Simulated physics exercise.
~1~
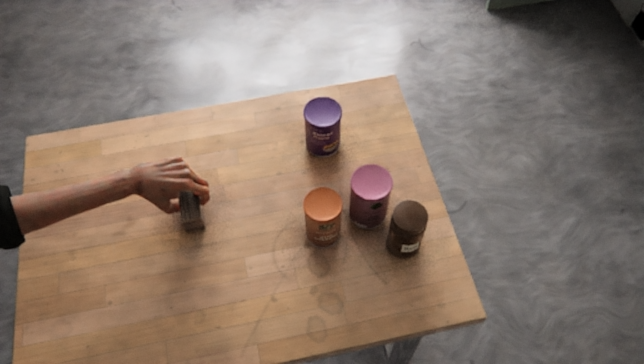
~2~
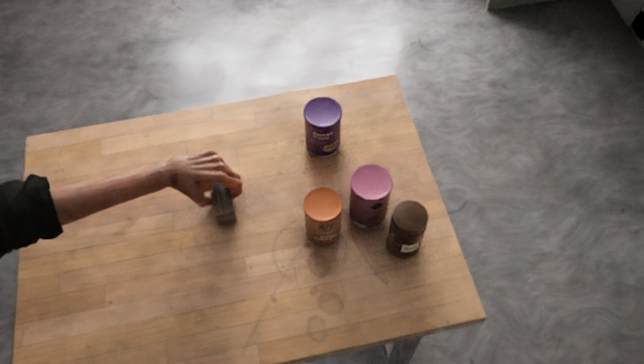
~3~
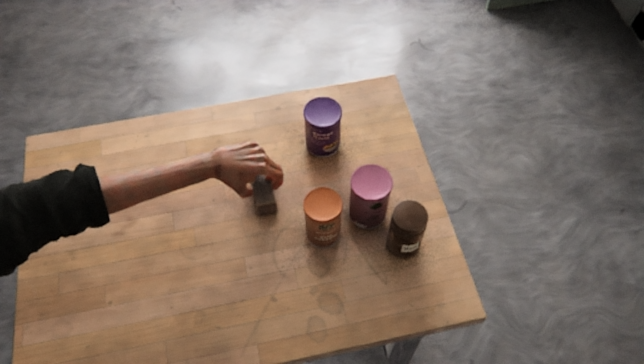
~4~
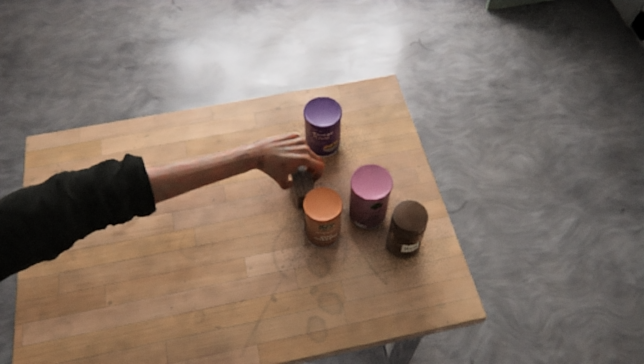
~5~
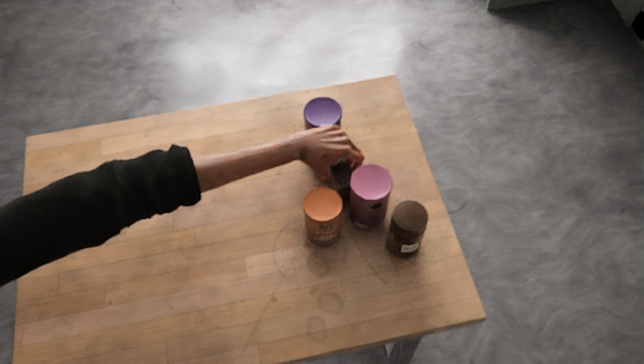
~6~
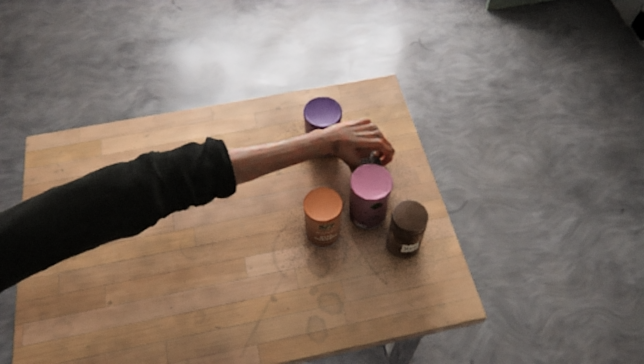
On a wooden tabletop, a hand slides a dark block rightward between purple and orange tins, ending behind the unmoved pink tin.
